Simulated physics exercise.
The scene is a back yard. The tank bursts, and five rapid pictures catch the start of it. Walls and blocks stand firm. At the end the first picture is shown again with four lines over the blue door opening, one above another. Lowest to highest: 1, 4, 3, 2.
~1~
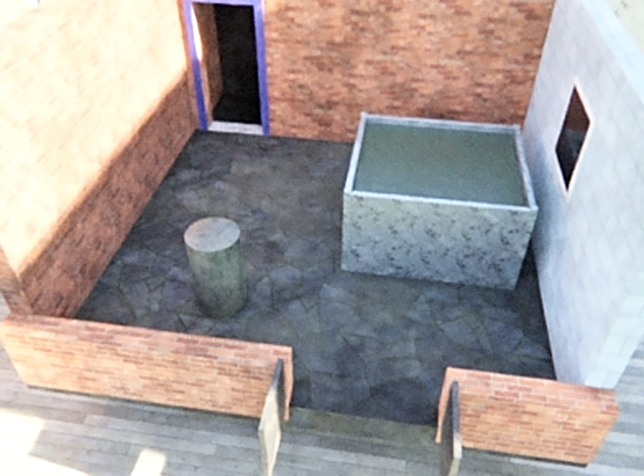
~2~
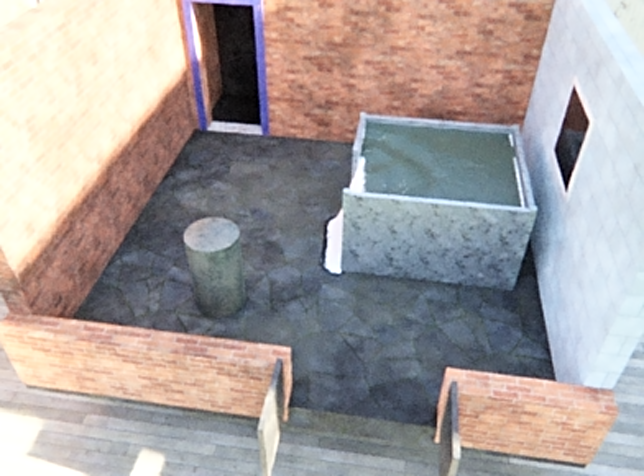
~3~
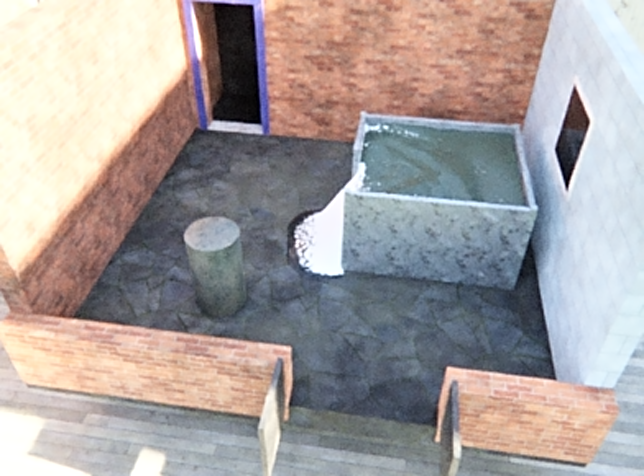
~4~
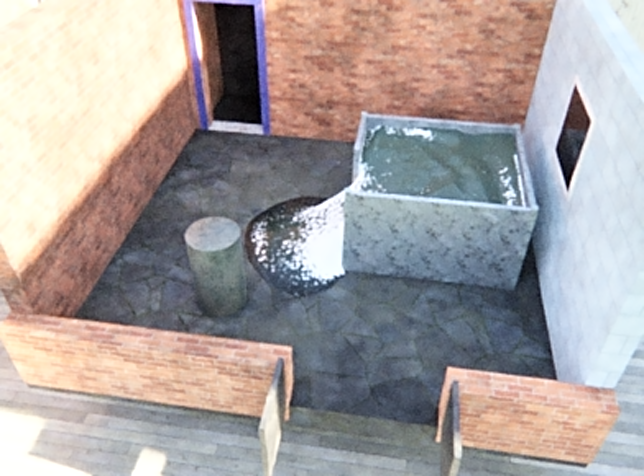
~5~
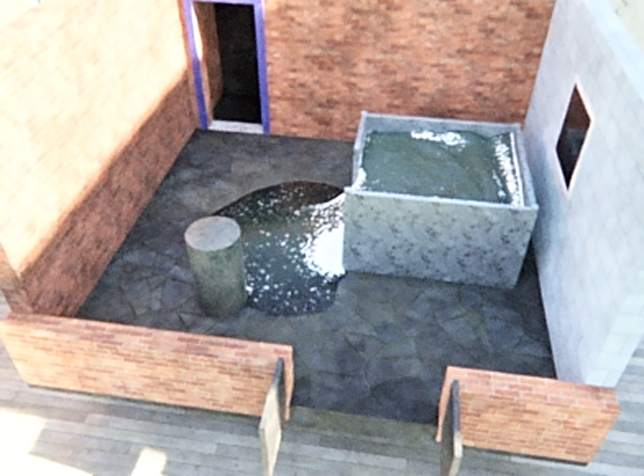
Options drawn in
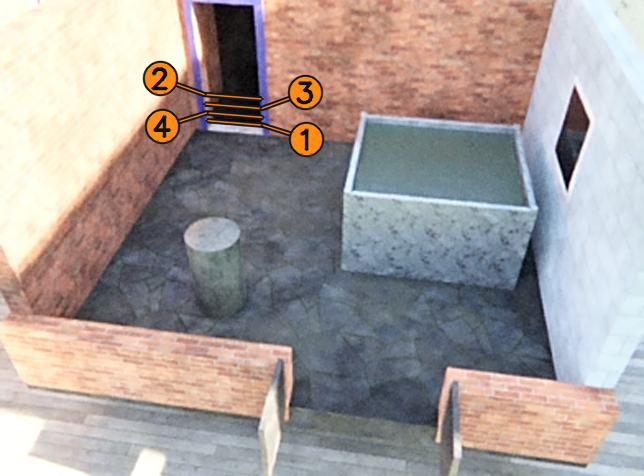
Water pours over the left side of a raised, pale stone tank filled with dull green water in a brick-walled back yard, seen from above by a still camera. A grey cylinder stands left of the tank, with a blue-framed doorway behind and an open gate in front. The white, foaming stream reaches the dark paving and spreads leftward in a widening sheet to the cylinder.
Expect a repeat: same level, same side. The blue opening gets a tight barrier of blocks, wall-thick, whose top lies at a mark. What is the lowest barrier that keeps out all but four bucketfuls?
Use mark 4.
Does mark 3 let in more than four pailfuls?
No.
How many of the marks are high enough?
Three of them.
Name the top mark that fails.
1.
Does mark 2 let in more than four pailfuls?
No.
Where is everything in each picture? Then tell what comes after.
The first frame shows water in the tank at rest, its middle at (438, 163); foot of the blue doorway at (236, 132); open gate at (369, 354).
In the second frame, 1 % of the ground under water, visible out to (338, 218).
In the third frame, 4 % of the ground under water, visible out to (307, 214).
In the fourth frame, 9 % of the ground under water, visible out to (275, 275).
In the fifth frame, 17 % of the ground under water, visible out to (267, 300).
In orange, 1 at (235, 122); 2 at (232, 96); 3 at (233, 106); 4 at (234, 115); from the bottom up 1, 4, 3, 2.
If 1 is chosen, about 14 bucketfuls get in.
If 2 is chosen, nothing gets over.
If 3 is chosen, a splash gets over, under a bucket.
If 4 is chosen, a bucket or two gets in.
